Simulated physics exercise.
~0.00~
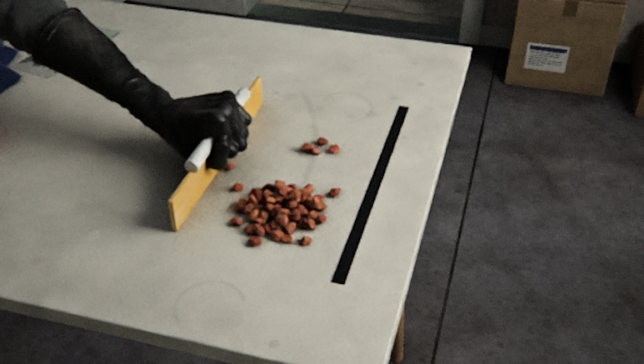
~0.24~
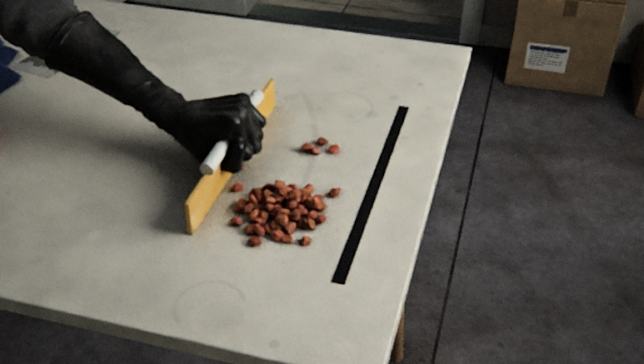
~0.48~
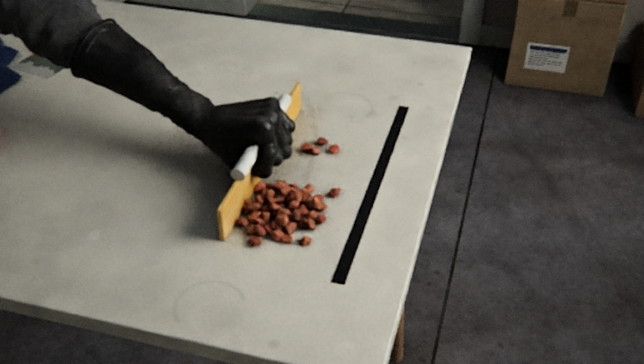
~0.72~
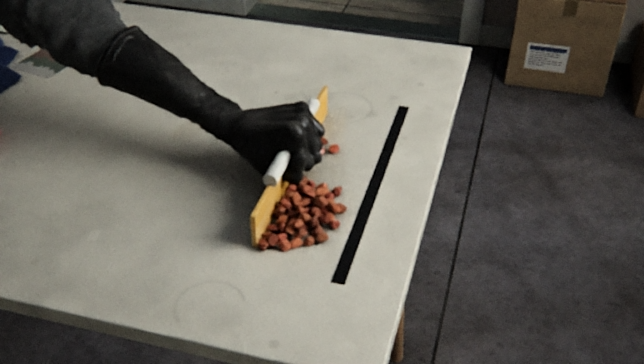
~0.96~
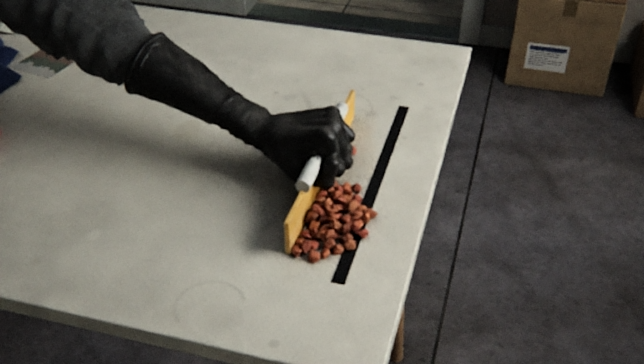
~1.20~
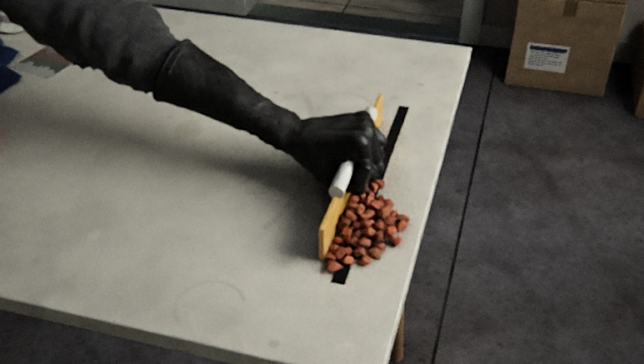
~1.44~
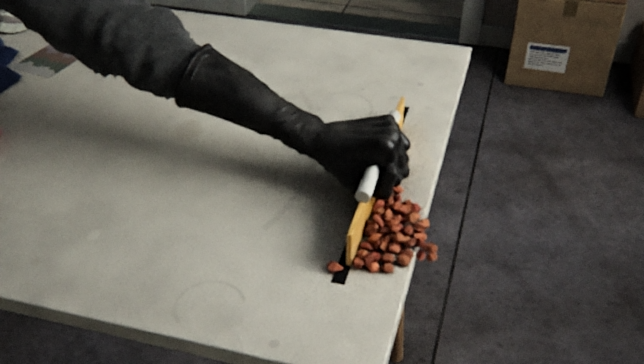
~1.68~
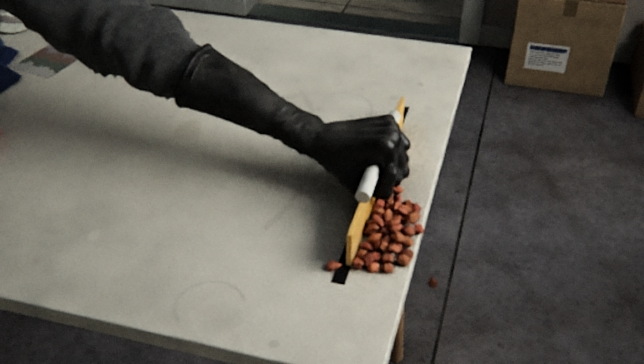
At first, a black-gloved hand holds a yellow scraper with a white handle on a pale table, left of a pile of small reddish-brown pieces and a smaller cluster beyond it. The hand pushes the scraper to the right, and its blade meets the near pile. The pieces bunch up and slide ahead of it, while the far cluster becomes hidden behind the hand. The pile crosses the black tape toward the table's right edge. The scraper stops at the tape, and a few pieces go over the edge, while most of the pile stays on the table.
